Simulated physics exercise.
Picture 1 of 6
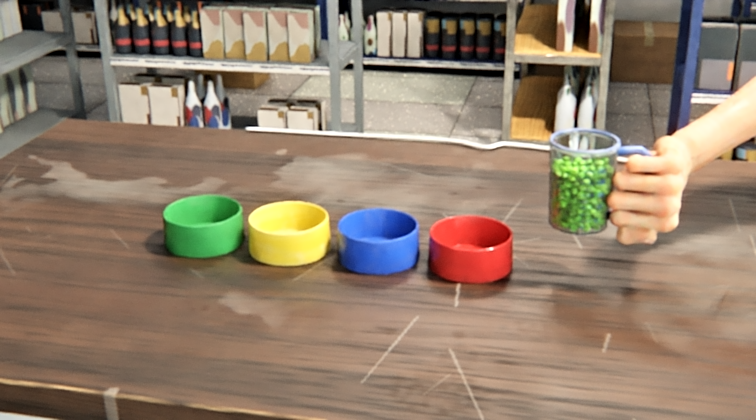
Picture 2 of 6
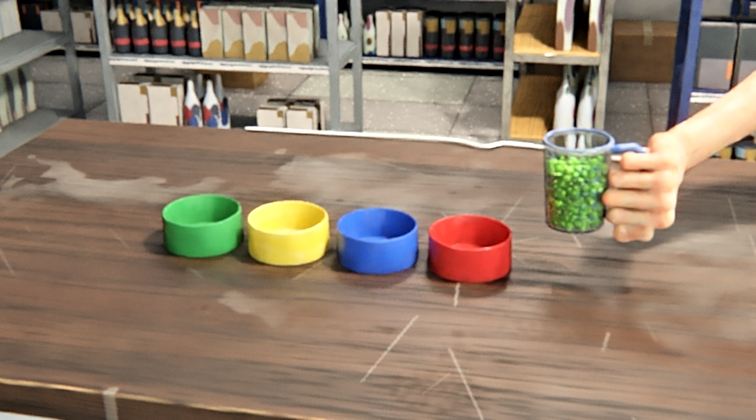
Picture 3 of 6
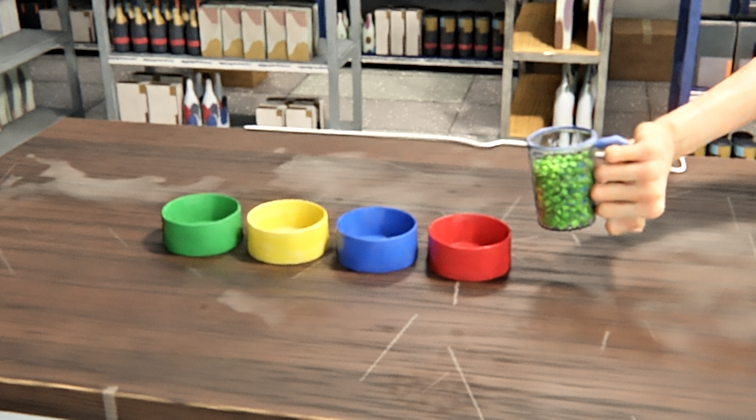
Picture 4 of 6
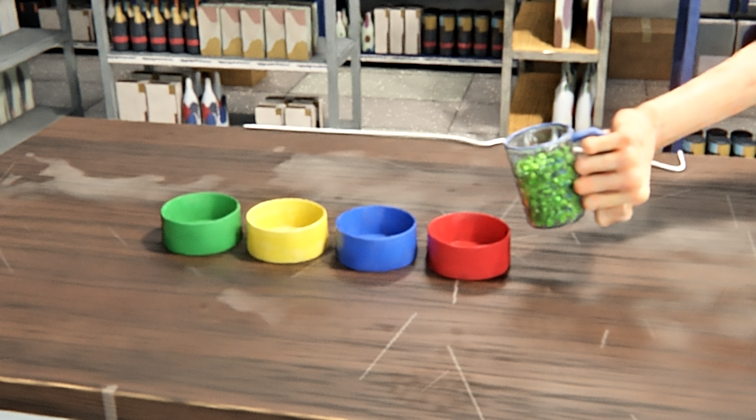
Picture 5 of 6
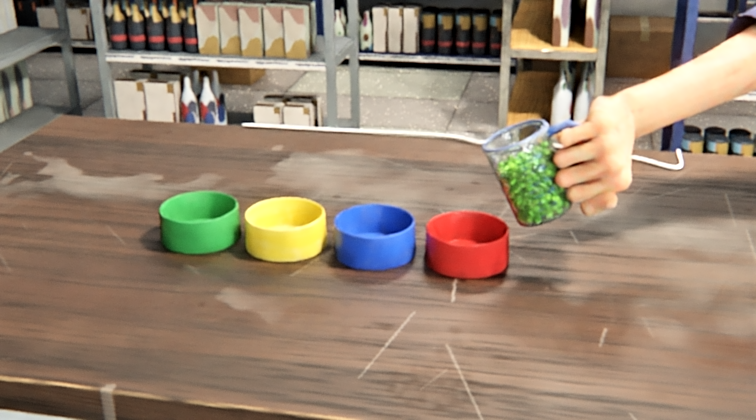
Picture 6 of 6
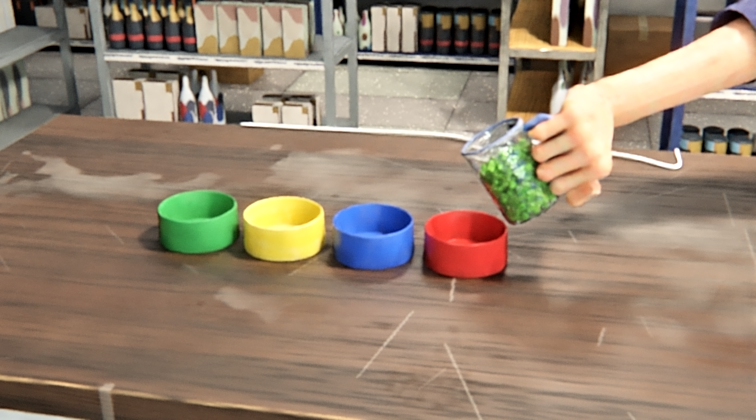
The video shows a hand holding a clear measuring cup of green peas to the right of green, yellow, blue and red dishes on a wooden table, then moving it left toward the red dish while gradually tilting it leftward.
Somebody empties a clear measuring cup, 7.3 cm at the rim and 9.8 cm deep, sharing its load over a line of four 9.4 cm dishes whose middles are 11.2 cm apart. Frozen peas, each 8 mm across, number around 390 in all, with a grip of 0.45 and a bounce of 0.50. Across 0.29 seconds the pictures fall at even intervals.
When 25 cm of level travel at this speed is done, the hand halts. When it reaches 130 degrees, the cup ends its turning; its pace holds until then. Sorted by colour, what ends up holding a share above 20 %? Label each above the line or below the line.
Red dish: Below the line; blue dish: Below the line; green dish: Below the line; yellow dish: Above the line; counter: Above the line.
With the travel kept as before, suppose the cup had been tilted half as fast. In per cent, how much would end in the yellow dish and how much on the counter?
Shares: Yellow 40, counter 50.
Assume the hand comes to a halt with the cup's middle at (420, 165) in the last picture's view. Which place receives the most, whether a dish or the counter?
Most of it ends up at blue.
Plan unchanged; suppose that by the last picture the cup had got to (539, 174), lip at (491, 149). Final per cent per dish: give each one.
Red: 0 / blue: 80 / green: 0 / yellow: 0.
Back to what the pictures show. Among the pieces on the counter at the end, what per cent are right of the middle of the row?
I'd estimate close to 40 in a hundred.
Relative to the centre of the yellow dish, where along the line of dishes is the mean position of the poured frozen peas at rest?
Offset: About 3 cm, rightward.
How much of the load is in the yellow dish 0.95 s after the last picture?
So far, roughly 45 per cent.
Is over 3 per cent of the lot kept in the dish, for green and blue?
Green: False; blue: True.
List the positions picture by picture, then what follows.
The first frame shows cup at (581, 182), tilt 0 degrees, lip at (551, 139), moved 0.0 cm; middle of the pieces at (582, 192); red dish at (471, 233); blue dish at (378, 225); yellow dish at (289, 218); green dish at (203, 211).
The second frame shows cup at (576, 181), tilt 2 degrees, lip at (545, 139), moved 0.4 cm; middle of the pieces at (578, 191).
The third frame shows cup at (564, 179), tilt 8 degrees, lip at (528, 140), moved 1.7 cm; middle of the pieces at (566, 189).
The fourth frame shows cup at (547, 177), tilt 15 degrees, lip at (506, 143), moved 3.5 cm; middle of the pieces at (551, 186).
The fifth frame shows cup at (530, 174), tilt 23 degrees, lip at (484, 146), moved 5.3 cm; middle of the pieces at (534, 184).
The sixth frame shows cup at (512, 173), tilt 31 degrees, lip at (463, 150), moved 7.1 cm; middle of the pieces at (518, 181); red dish at (466, 228); blue dish at (373, 220); yellow dish at (283, 213); green dish at (197, 206).
Then, 0.36 s after the last picture, tilt 79 degrees; cup holds 100 %.
Then, 0.60 s after the last picture, tilt 112 degrees; cup holds 80 %, yellow 10 %.
Then, 0.95 s after the last picture, tilt 130 degrees; cup holds 0 %, blue 10 %, yellow 45 %.
In the end, red 0 %, blue 10 %, green 0 %, yellow 45 %, counter 45 %.
